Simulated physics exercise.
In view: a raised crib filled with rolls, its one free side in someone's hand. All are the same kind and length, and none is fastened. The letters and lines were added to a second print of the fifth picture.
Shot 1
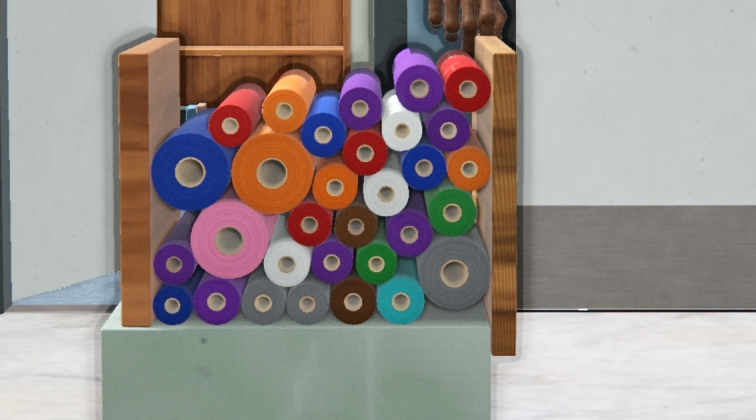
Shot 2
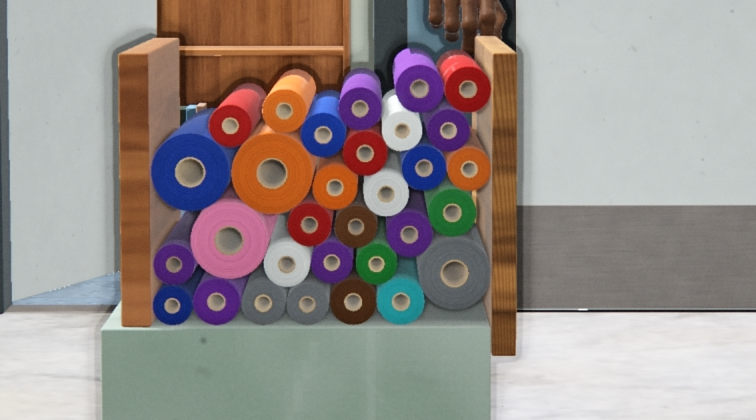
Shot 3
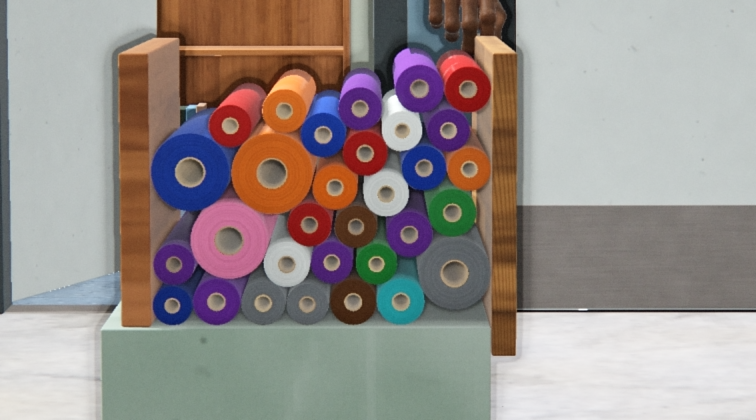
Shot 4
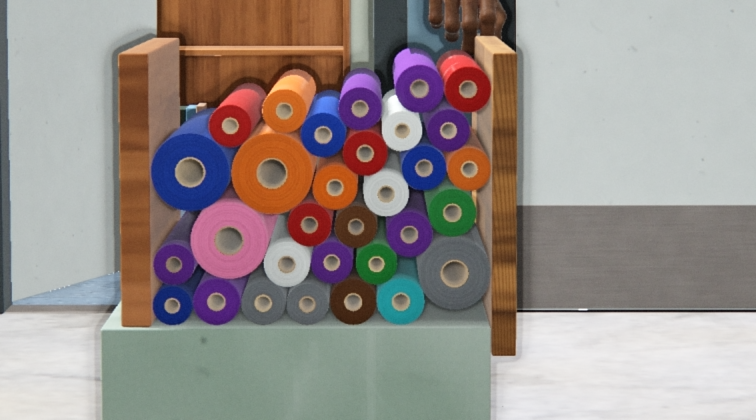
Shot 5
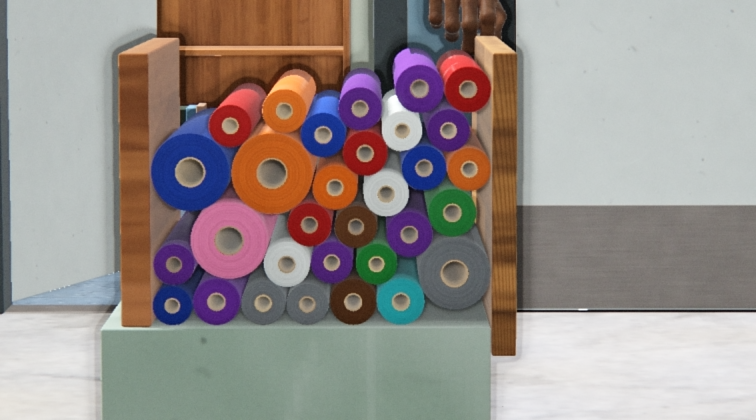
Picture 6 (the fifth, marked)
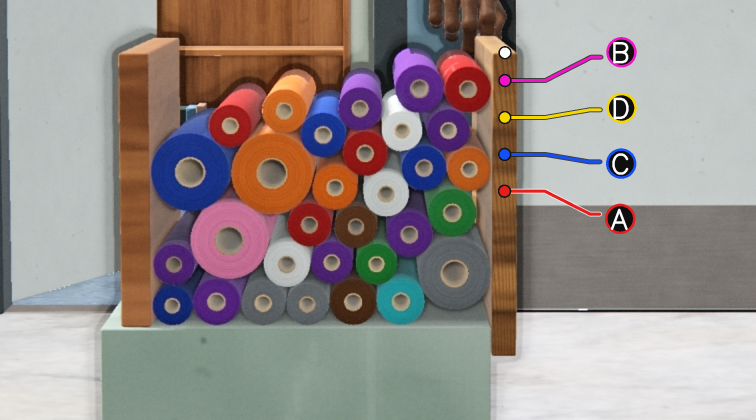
Nothing visibly moves among the stacked rolls of blue, orange, pink, purple, gray and other colors, which stay packed between two upright wooden boards on a pale green block. At the top right, a dark hand stays just behind the right-hand board, and the scene ends looking as it began.
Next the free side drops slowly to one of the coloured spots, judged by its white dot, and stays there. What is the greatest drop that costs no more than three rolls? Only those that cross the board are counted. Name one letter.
A is the limit.
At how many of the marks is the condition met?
Four of the four.
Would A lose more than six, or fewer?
Fewer than six.
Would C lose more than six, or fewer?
At C, fewer than six.
On the marked copy, A at (505, 192); B at (505, 81); C at (505, 155); D at (505, 117); the white dot at (505, 53).
With A. Early on, top of the board (492, 122).
Further on, top of the board (491, 191).
At the end, top of the board (491, 191), one out over the board.
As for the rest, B none out over the board; C none out over the board; D none out over the board.
